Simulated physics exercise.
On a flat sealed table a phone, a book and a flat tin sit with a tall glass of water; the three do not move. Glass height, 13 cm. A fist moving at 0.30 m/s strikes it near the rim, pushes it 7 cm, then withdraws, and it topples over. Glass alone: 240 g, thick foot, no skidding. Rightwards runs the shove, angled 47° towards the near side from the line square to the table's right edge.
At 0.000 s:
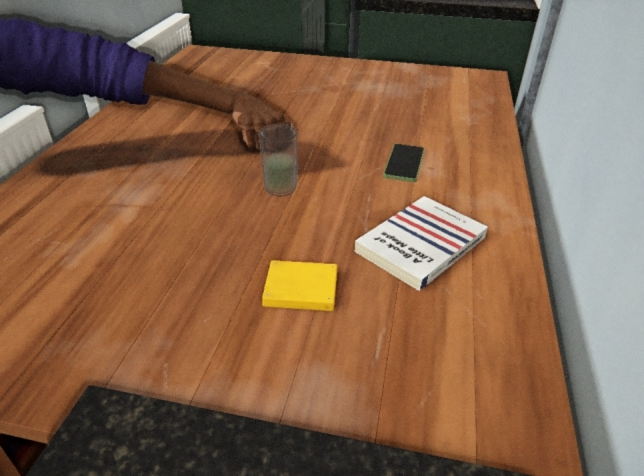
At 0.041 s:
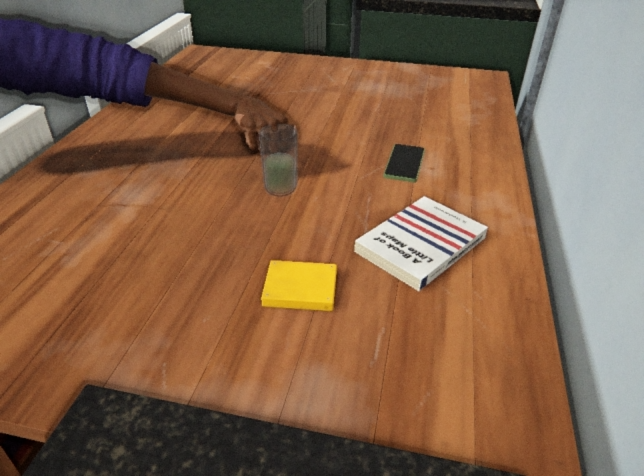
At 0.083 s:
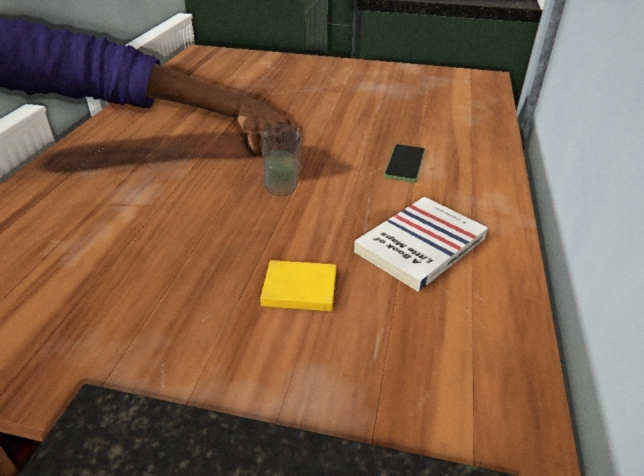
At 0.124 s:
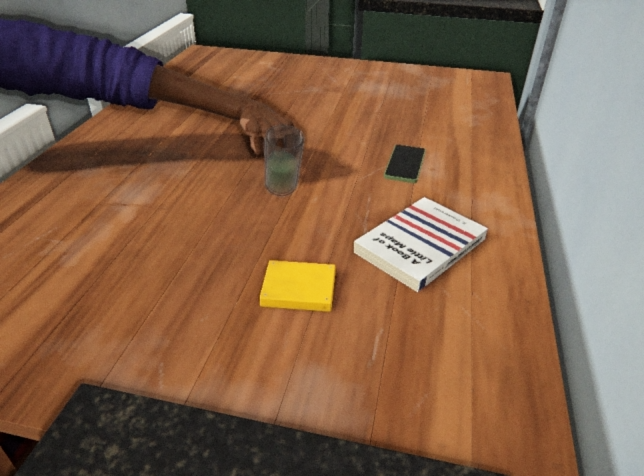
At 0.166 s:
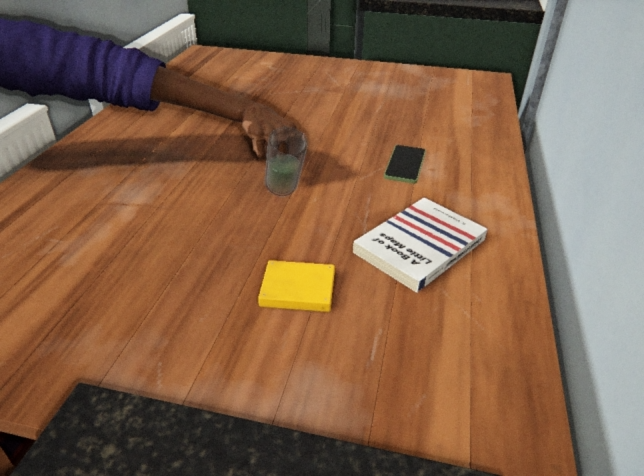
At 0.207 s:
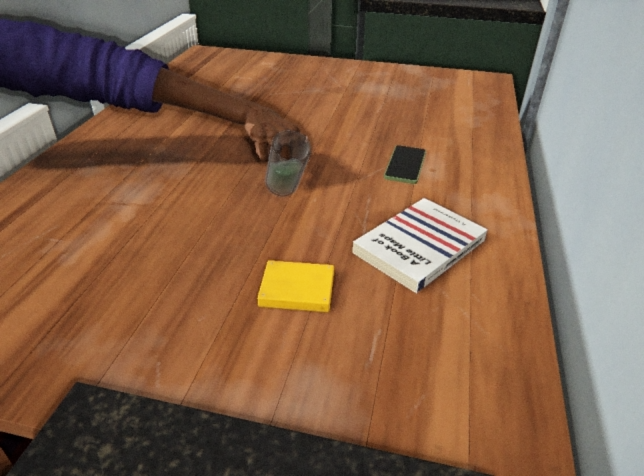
Glass of water leaning gradually to the right as a purple-sleeved arm's fist pushes near its rim on a wooden table.
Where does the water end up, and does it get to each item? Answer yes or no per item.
Phone: No, it stays dry. Book: Yes, it gets wet. Flat tin: Yes, it gets wet.
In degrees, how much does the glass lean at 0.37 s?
It's tilted some 58° from upright.
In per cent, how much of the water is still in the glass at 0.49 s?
About 96 %.
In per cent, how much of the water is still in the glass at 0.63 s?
Estimate: Around 50 in a hundred.
By 0.37 s the tilt is 58° and 100 per cent is in the glass, 0 has run off the table; wet so far, nothing.
By 0.49 s the tilt is 89° and 96 per cent is in the glass, 0 has run off the table; wet so far, nothing.
By 0.63 s the tilt is 89° and 51 per cent is in the glass, 0 has run off the table; wet so far, book, flat tin.
By 0.87 s the tilt is 89° and 25 per cent is in the glass, 0 has run off the table; wet so far, book, flat tin.
At rest 9 per cent is in the glass, 13 has run off the table; wet so far, book, flat tin.
